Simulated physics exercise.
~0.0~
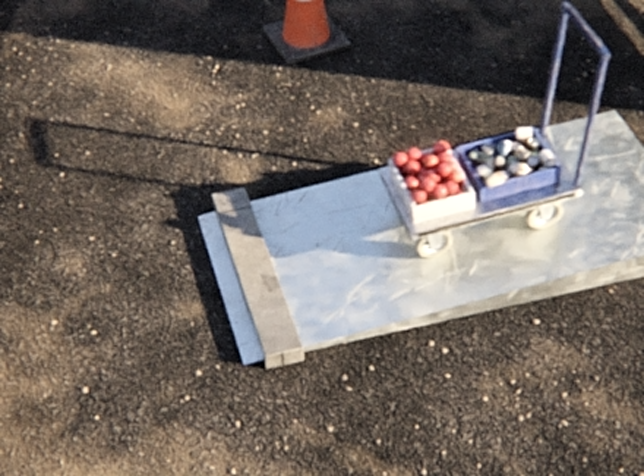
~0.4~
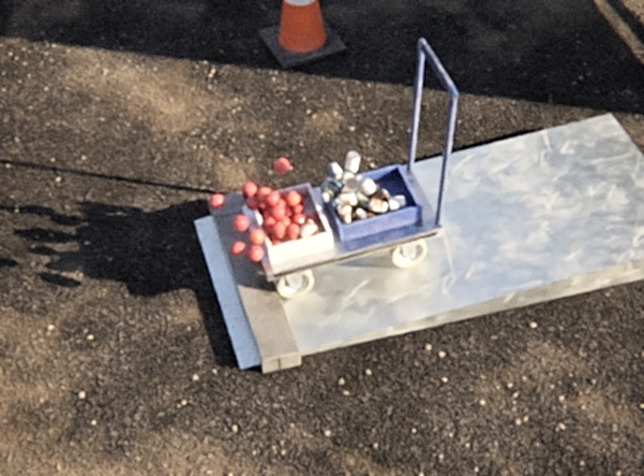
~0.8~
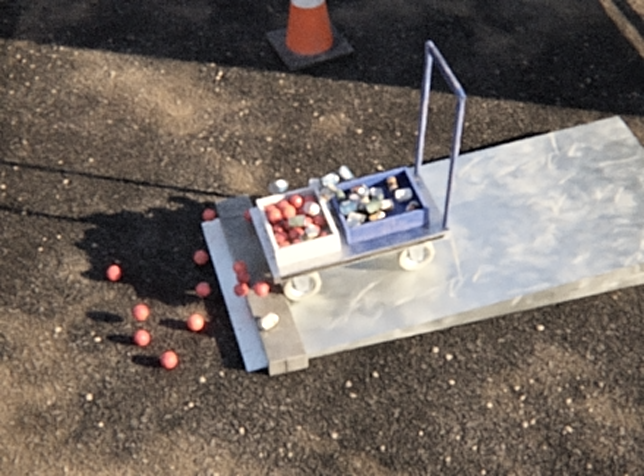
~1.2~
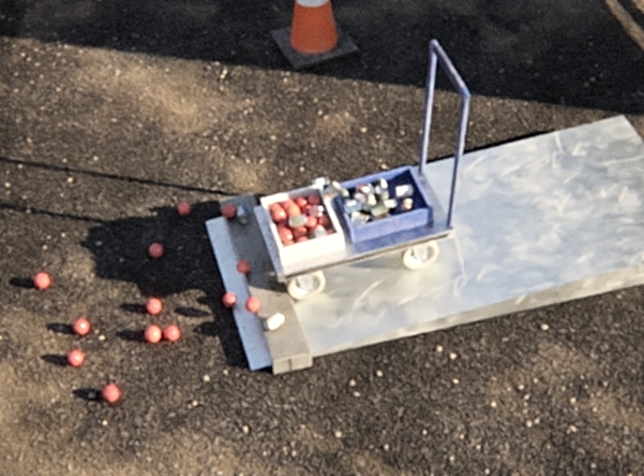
The clip shows a trolley carrying a white tub of tomatoes and a blue tub of small tins left down a ramp until it stops at a raised sill, where the contents fly forward and several tomatoes scatter across the ground, most staying in the white tub.
